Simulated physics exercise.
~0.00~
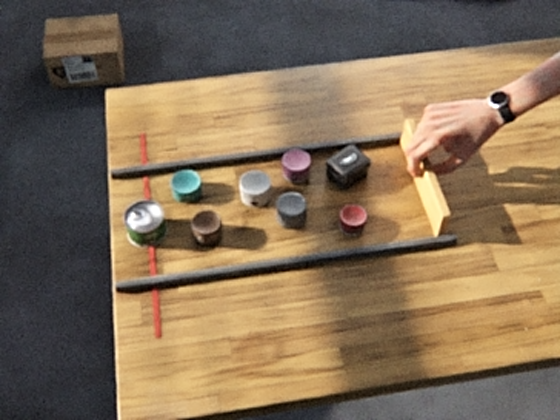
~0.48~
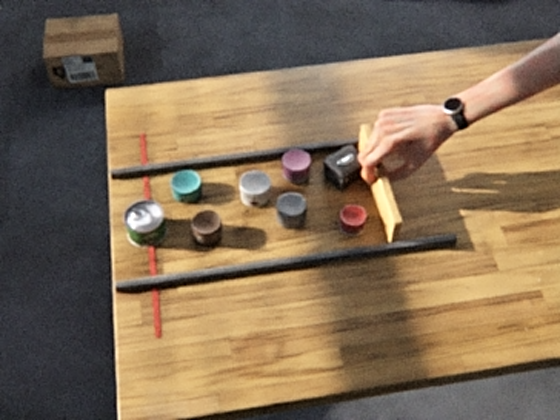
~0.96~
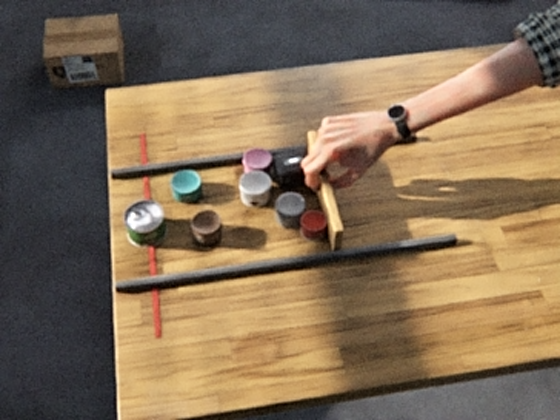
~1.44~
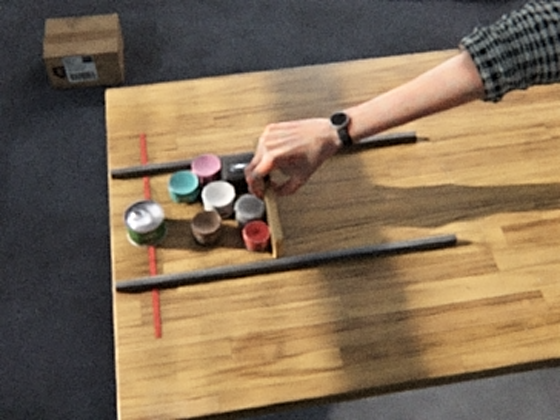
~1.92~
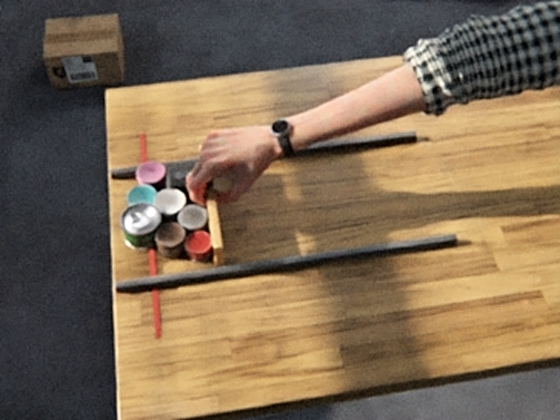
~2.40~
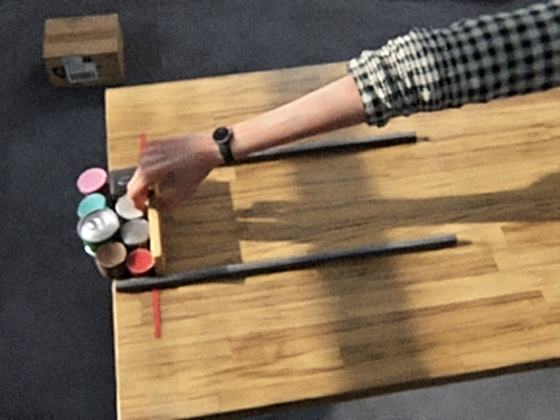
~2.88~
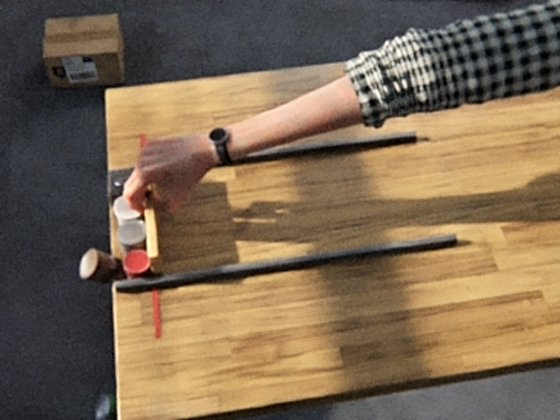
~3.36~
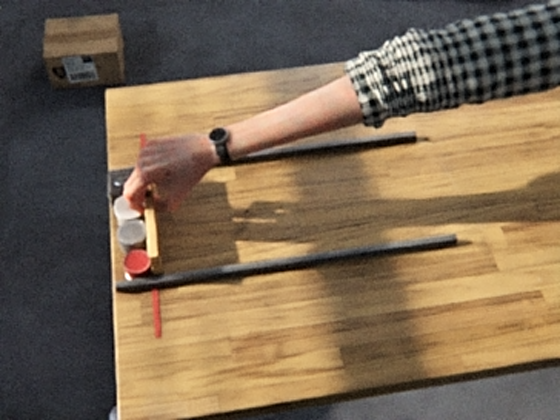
On a wooden tabletop, a hand slid an upright board leftward between two dark rails, gathering small tubs, tins and a black case toward the table's edge, until the pink, turquoise, green and brown ones dropped off and the rest stayed beside the stopped board.
